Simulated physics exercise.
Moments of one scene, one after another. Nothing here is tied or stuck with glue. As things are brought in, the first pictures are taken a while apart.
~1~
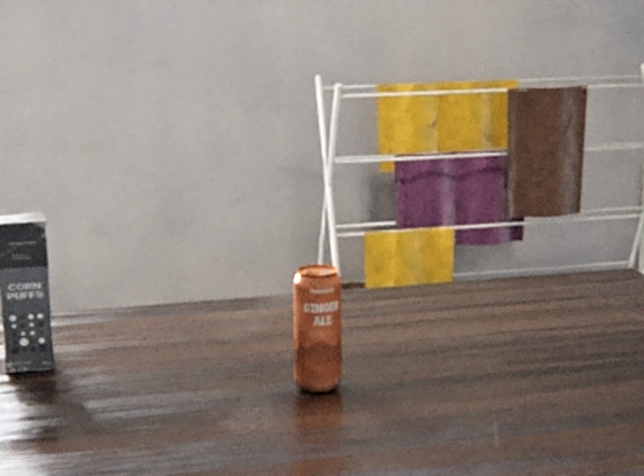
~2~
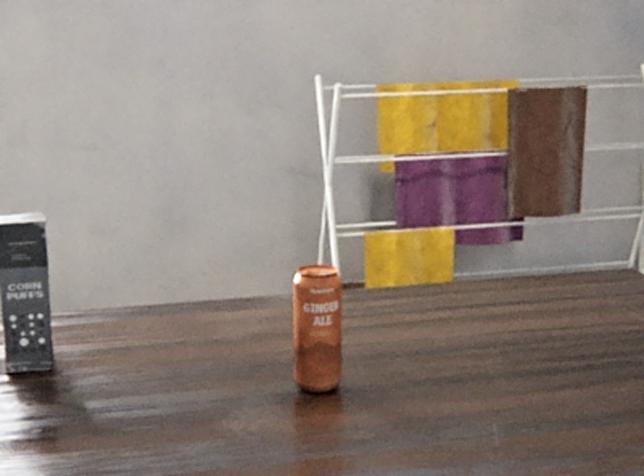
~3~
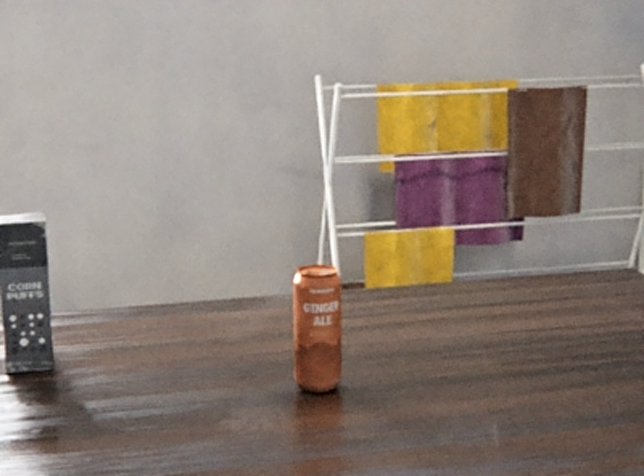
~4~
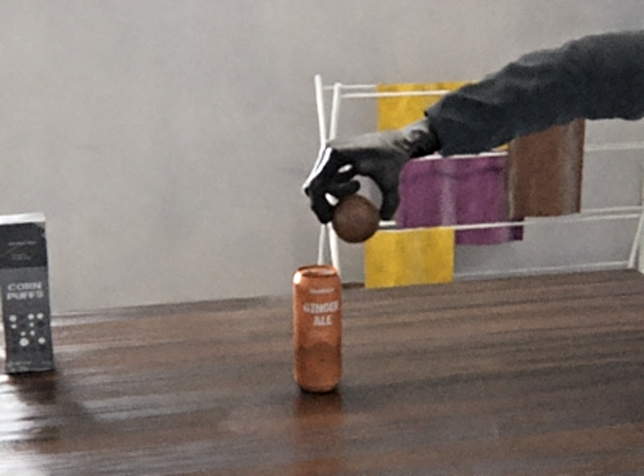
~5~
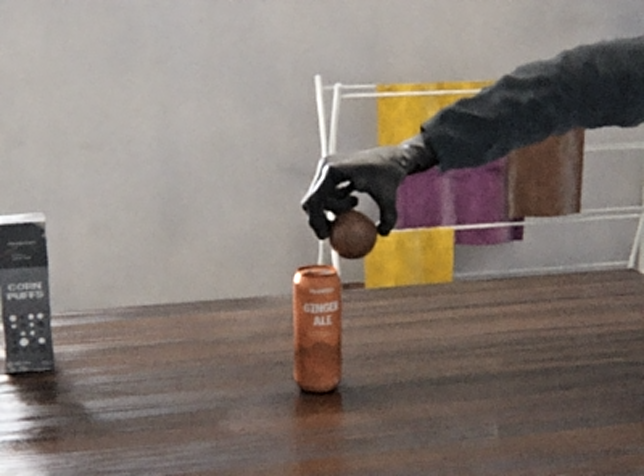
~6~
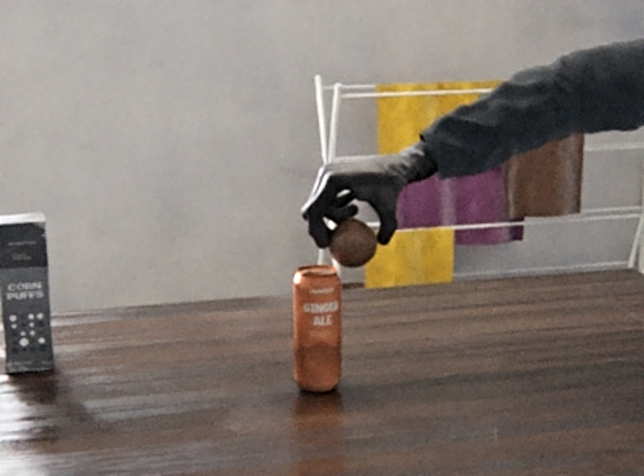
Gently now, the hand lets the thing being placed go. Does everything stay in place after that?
No, something drops.
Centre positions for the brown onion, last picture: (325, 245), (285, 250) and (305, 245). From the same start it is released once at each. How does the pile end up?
For the first case the pile survives; for the second, it falls over; for the third, it survives.
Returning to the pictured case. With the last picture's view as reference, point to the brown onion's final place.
End spot: Near (398, 356).
Then, 0.30 s later than the last frame, brown onion now fallen.
Then, 0.40 s later than the last frame, things are still on the move.
Then, 1.80 s later than the last frame, nothing new.
When it is over, fallen, brown onion; the other 2 as before. End places, in pixels of the last picture, brown onion near (398, 356). The pile gives way.
